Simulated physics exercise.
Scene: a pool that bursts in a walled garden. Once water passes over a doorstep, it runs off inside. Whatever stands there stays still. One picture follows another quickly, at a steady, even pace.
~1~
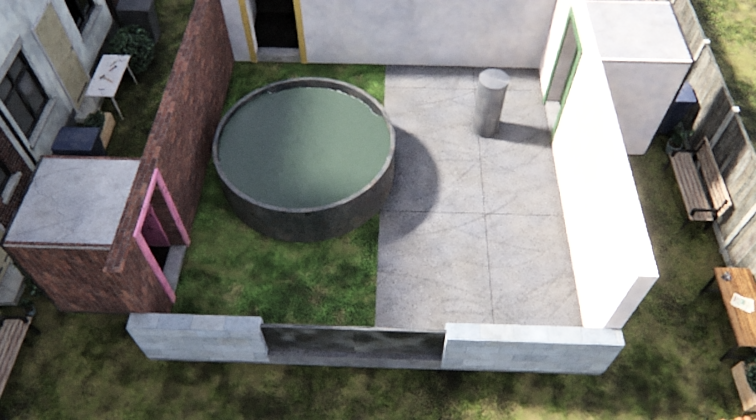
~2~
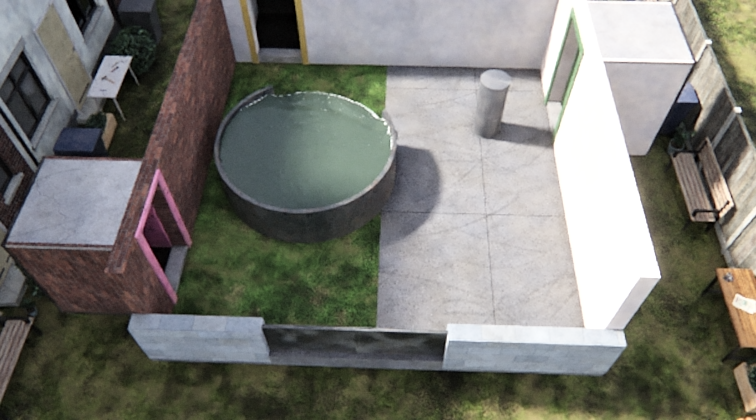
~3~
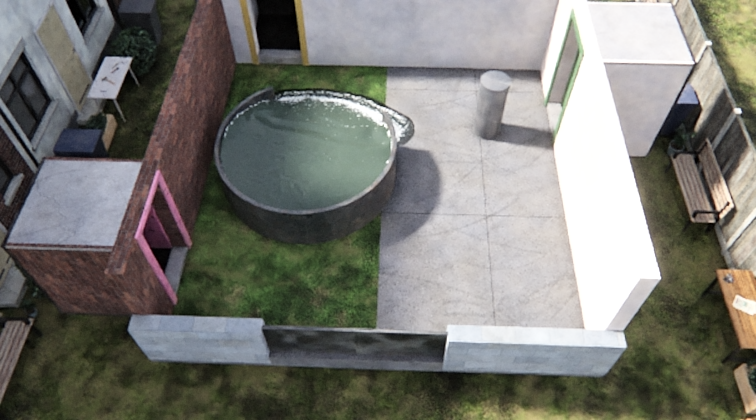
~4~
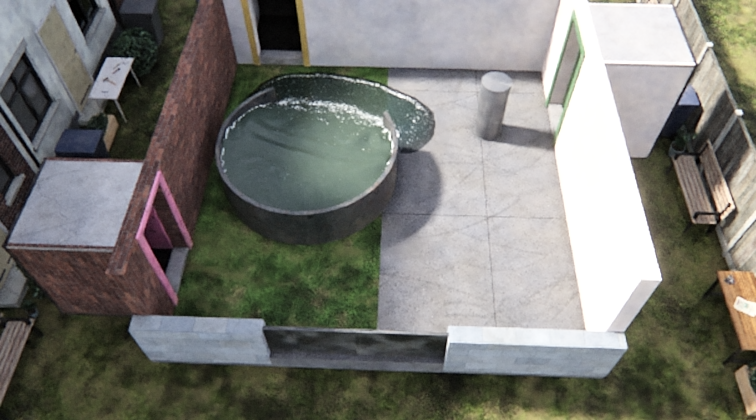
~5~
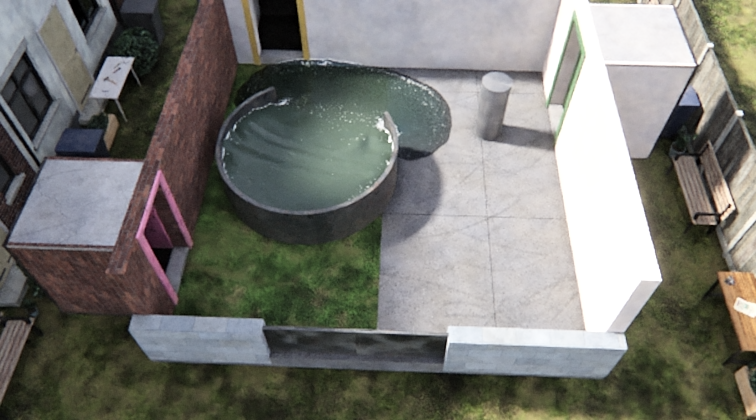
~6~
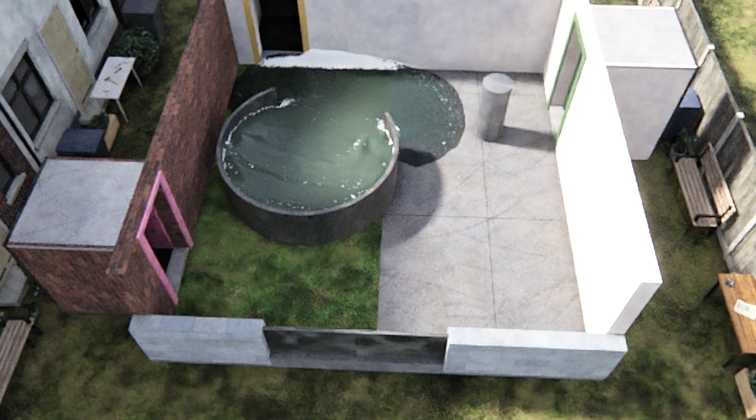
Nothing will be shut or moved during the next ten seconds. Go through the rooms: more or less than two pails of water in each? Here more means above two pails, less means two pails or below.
Green door: More; yellow door: More; pink door: More.
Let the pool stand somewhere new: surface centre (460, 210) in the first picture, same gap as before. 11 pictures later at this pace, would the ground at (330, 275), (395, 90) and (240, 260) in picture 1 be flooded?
Result: Spared; inundated; spared.
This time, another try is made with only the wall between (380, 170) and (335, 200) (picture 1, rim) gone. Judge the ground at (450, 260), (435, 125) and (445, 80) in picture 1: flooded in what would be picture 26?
In the order given: Swamped, untouched and untouched.
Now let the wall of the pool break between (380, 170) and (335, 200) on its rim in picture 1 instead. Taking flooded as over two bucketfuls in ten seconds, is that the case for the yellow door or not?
One by one: The yellow door stays under.
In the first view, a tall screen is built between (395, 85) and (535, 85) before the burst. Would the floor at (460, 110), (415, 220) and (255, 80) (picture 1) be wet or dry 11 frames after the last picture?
Soaked, untouched, soaked.
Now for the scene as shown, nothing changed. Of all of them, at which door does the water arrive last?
Answer is the pink door.
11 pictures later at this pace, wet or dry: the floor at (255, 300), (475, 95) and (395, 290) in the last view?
First spot not wet, second inundated, third not wet.
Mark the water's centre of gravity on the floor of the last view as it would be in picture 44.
I'd point to (382, 166).
A moment on, water covers 30 % of the floor; the green door not reached, the yellow door over two buckets in, the pink door not reached.
Next, water covers 35 % of the floor; the green door wet at the sill, nothing in, the yellow door far over two buckets in, the pink door not reached.
Then, water covers 60 % of the floor; the green door far over two buckets in, the yellow door far over two buckets in, the pink door not reached.
Later, water covers 100 % of the floor; the green door far over two buckets in, the yellow door far over two buckets in, the pink door wet at the sill, nothing in.
In the end, water covers 100 % of the floor; the green door far over two buckets in, the yellow door far over two buckets in, the pink door over two buckets in.
